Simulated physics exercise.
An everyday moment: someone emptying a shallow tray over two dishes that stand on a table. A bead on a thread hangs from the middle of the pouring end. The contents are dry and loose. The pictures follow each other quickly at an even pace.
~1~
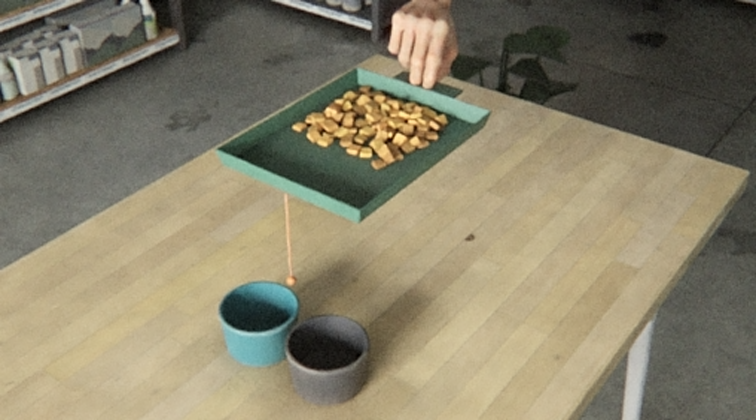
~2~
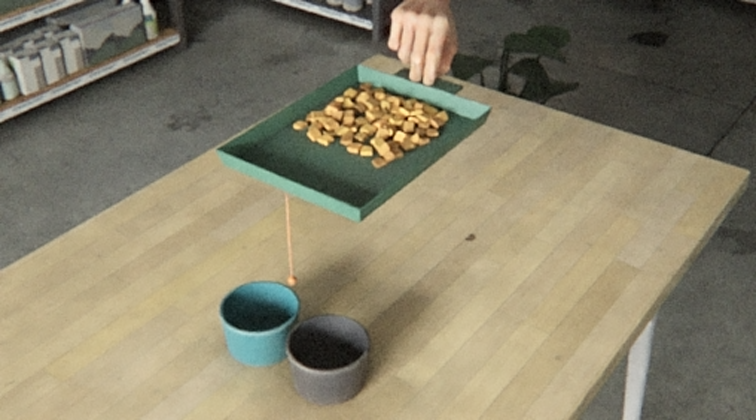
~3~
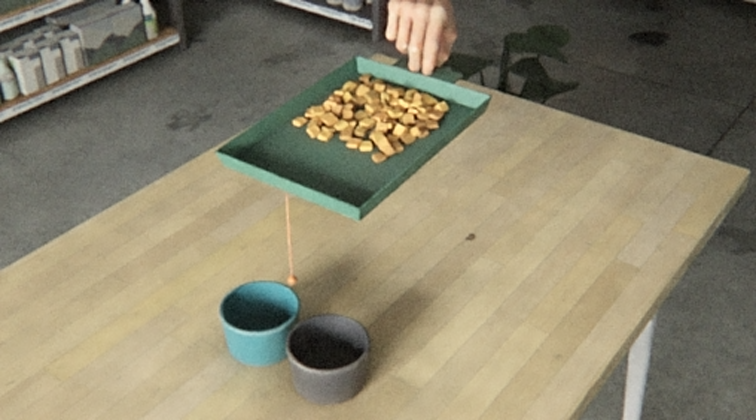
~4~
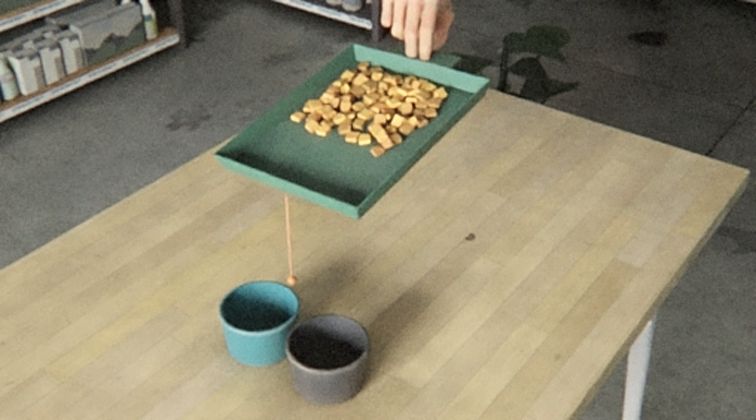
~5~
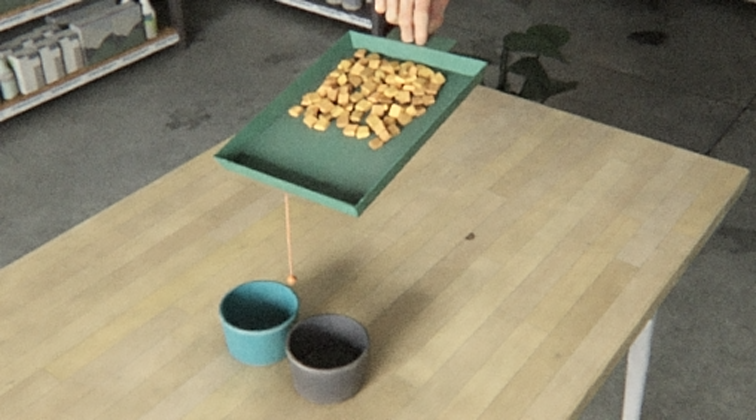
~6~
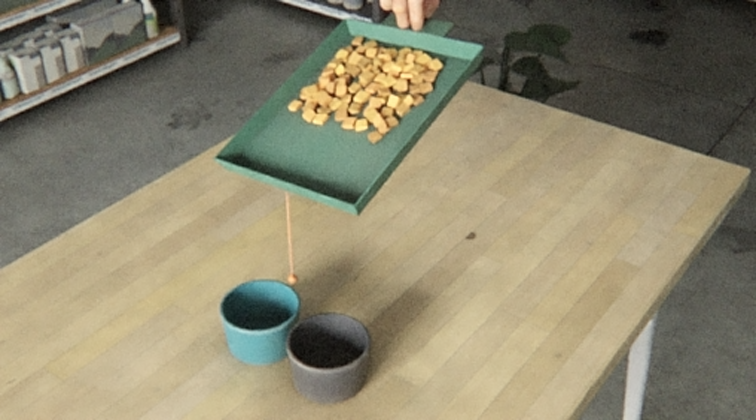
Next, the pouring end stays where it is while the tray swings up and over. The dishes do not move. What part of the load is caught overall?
The two hold under half of the load.
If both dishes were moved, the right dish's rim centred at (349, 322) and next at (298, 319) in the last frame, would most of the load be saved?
In turn: Below a half; over half.
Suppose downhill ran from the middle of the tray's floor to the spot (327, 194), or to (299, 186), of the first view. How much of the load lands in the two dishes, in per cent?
About 80 and 70 per cent.
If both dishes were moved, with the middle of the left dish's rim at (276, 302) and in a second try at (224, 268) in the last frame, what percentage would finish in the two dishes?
Near 20 % and 80 %.
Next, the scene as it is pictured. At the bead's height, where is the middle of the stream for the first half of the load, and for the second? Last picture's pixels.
At about (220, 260), then at (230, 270).
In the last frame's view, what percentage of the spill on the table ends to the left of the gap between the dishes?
Close to 100 per cent.
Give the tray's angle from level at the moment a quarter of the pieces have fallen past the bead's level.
Roughly 80°.
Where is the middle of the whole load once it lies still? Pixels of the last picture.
Around (225, 314).
Just after the last frame, tray tipped steeply; the larger part on the tray; about a tenth in the air.
A moment on, tray tipped past a quarter turn; roughly a quarter on the tray; about a tenth in the left dish; roughly a third outside both; roughly a quarter in the air.
Further on, tray tipped past a quarter turn; roughly a quarter in the left dish; roughly two thirds outside both.
When it is over, tray tipped past a quarter turn; not one in the right dish; roughly a quarter in the left dish; roughly two thirds outside both.
